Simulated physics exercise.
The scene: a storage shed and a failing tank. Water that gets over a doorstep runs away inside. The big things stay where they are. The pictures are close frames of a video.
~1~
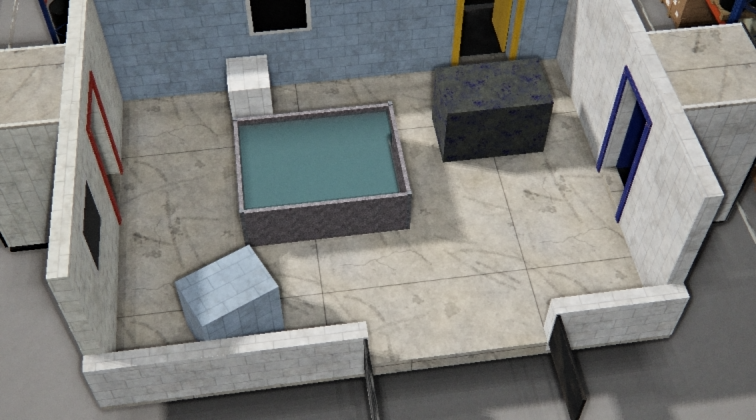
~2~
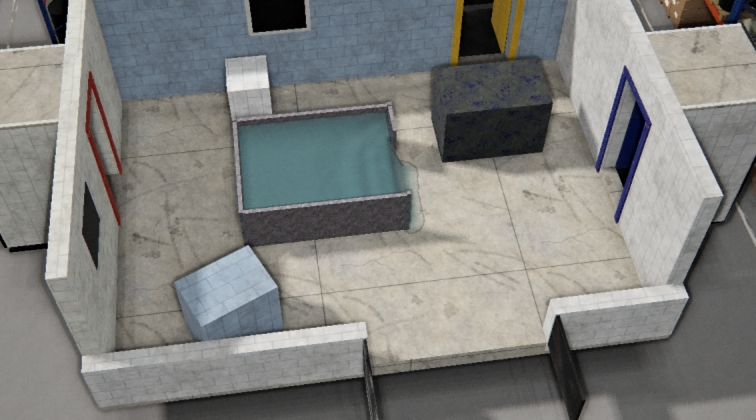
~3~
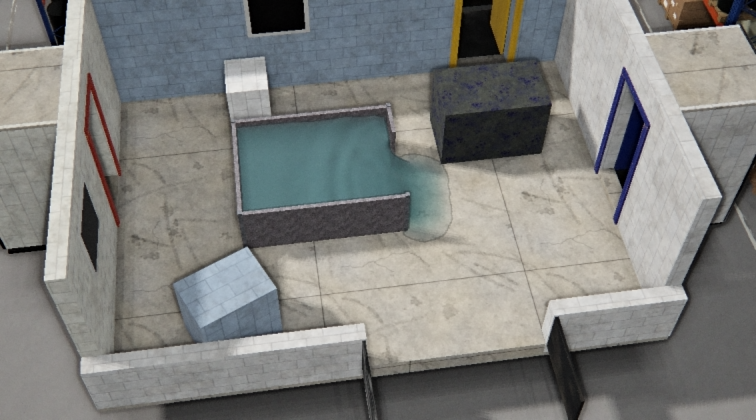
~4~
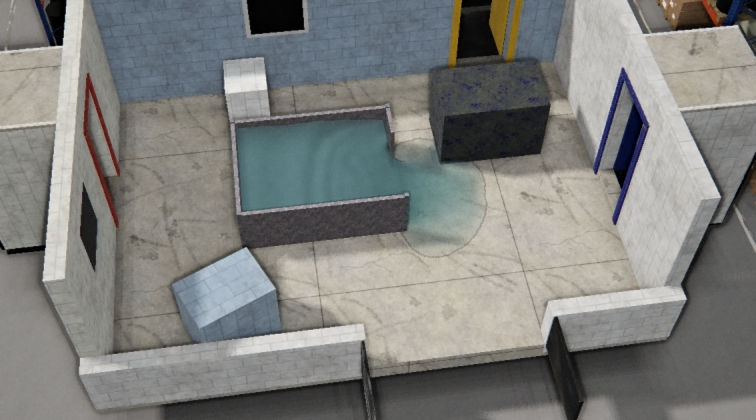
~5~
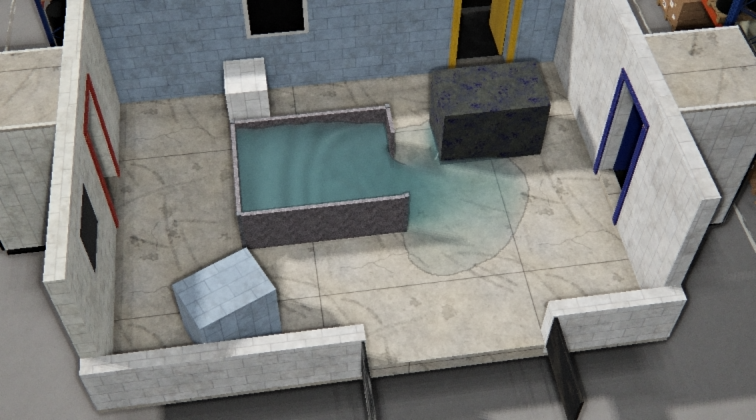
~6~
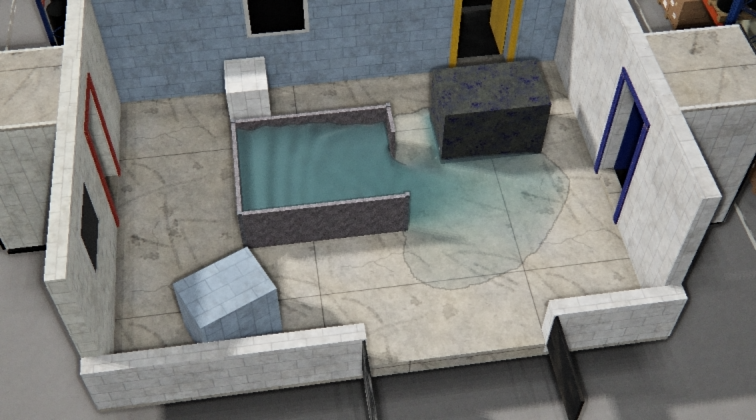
Water sits still in a walled tank inside a roofless room, then pours out through a gap in the tank's right side. It spreads across the pale stone floor in a widening, rounded sheet, running past the front of the dark block toward the blue-framed doorway on the right.
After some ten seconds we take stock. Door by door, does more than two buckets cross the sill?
In the end: The blue door lets in a lot; the red door admits no more than that; the yellow door lets in a lot.
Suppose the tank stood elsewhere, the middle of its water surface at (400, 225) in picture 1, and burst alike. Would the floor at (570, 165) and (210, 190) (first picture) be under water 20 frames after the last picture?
As listed: Covered, free of water.
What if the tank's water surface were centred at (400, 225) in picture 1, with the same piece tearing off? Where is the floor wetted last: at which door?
That is the red door.
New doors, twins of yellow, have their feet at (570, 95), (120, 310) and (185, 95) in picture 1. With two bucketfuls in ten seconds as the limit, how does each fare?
In turn: Goes over, keeps below it, lets less in.
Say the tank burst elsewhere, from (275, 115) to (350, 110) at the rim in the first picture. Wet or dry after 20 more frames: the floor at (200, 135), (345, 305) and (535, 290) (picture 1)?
In that order: Covered, not flooded, free of water.
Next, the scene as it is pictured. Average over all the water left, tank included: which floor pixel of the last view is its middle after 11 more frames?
Close to (420, 199).
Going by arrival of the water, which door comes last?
The red one.
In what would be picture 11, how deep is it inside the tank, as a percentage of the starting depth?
Roughly 64 per cent.
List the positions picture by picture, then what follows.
Still water in the water tank at (320, 159), in the first frame.
Water pours out at (399, 186) and has run to (417, 227), in the second frame.
The front is at (432, 163), out from the gap at (397, 188), in the third frame.
Water pours out at (396, 189) and has run to (475, 173), in the fourth frame.
The front is at (517, 172), out from the gap at (397, 190), in the fifth frame.
The front is at (564, 183), out from the gap at (397, 188), in the sixth frame.
A moment on, water covers 30 % of the floor; the blue door over two buckets in, the red door not reached, the yellow door not reached.
Next, water covers 40 % of the floor; the blue door far over two buckets in, the red door not reached, the yellow door wet at the sill, nothing in.
Then, water covers 45 % of the floor; the blue door far over two buckets in, the red door not reached, the yellow door under two buckets in.
Later, water covers 70 % of the floor; the blue door far over two buckets in, the red door not reached, the yellow door over two buckets in.
In the end, water covers 90 % of the floor; the blue door far over two buckets in, the red door wet at the sill, nothing in, the yellow door far over two buckets in.
